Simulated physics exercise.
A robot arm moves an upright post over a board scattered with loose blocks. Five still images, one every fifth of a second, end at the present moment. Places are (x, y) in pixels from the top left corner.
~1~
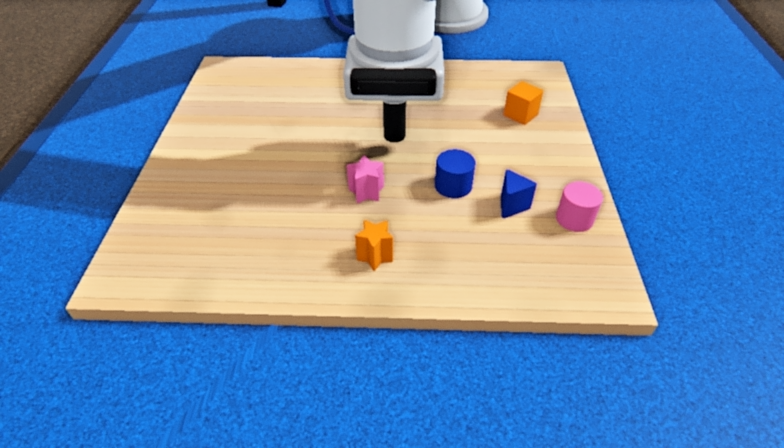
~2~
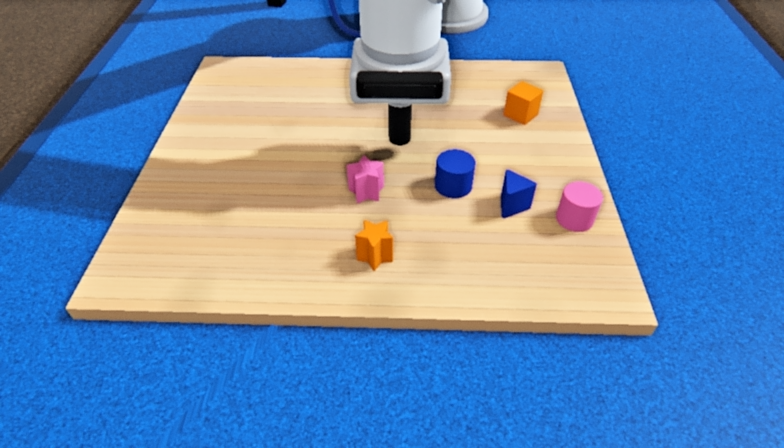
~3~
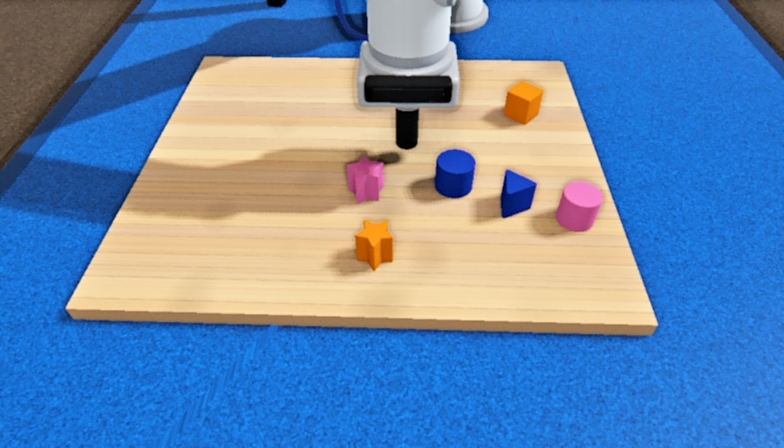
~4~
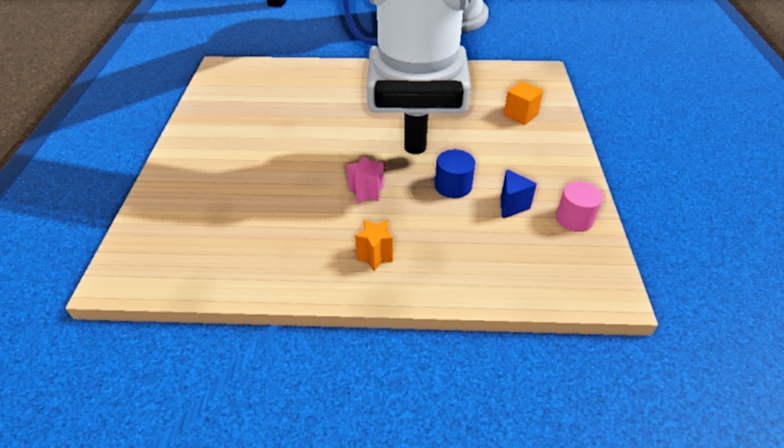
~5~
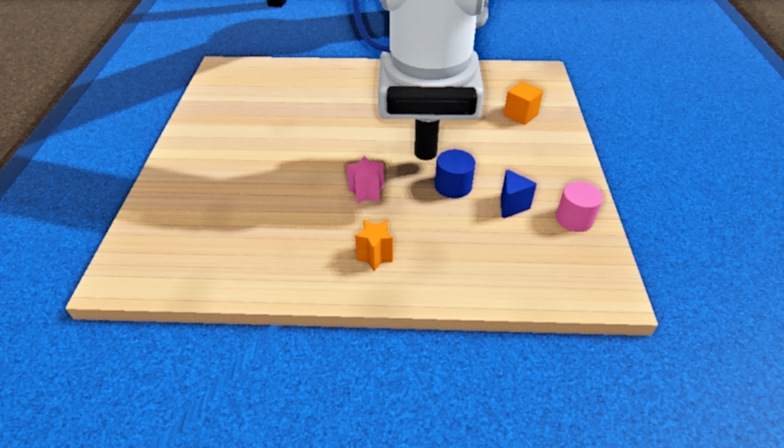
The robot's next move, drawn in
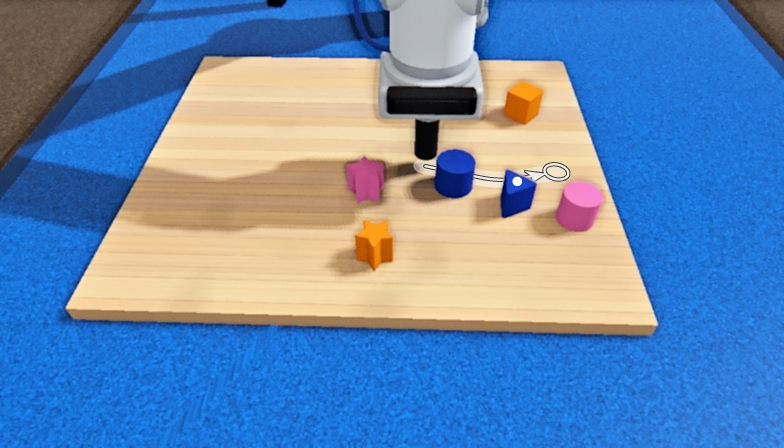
A robot arm slid its black upright post a short way right and toward the viewer over a wooden board, nearing the blue round block, while the scattered pink, orange and blue blocks stayed still.
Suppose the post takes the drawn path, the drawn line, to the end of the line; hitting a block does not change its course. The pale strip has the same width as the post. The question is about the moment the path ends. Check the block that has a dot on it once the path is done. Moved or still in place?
Here's my answer: The block that has a dot on it remains in position.
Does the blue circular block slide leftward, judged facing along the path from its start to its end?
I'd say no.
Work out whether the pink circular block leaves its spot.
At the end of the path, the pink circular block remains in its old spot.
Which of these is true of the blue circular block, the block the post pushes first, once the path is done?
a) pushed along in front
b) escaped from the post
That would be b.
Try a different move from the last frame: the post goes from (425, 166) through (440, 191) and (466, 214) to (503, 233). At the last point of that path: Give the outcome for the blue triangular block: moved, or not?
That block moves.
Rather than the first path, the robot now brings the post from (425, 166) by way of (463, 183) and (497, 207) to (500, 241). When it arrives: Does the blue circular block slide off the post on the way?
Short answer: No.
The line goes from (425, 166) by way of (469, 175) and (514, 179) to (556, 172); the dot is on the blue triangular block.
On the path given first. One third of the way, post (471, 163); blue circular block (475, 171).
Two thirds of the way, post (518, 166); blue circular block (479, 173).
At the end, post (560, 159); blue circular block (479, 173); blue triangular block unmoved; pink circular block unmoved.
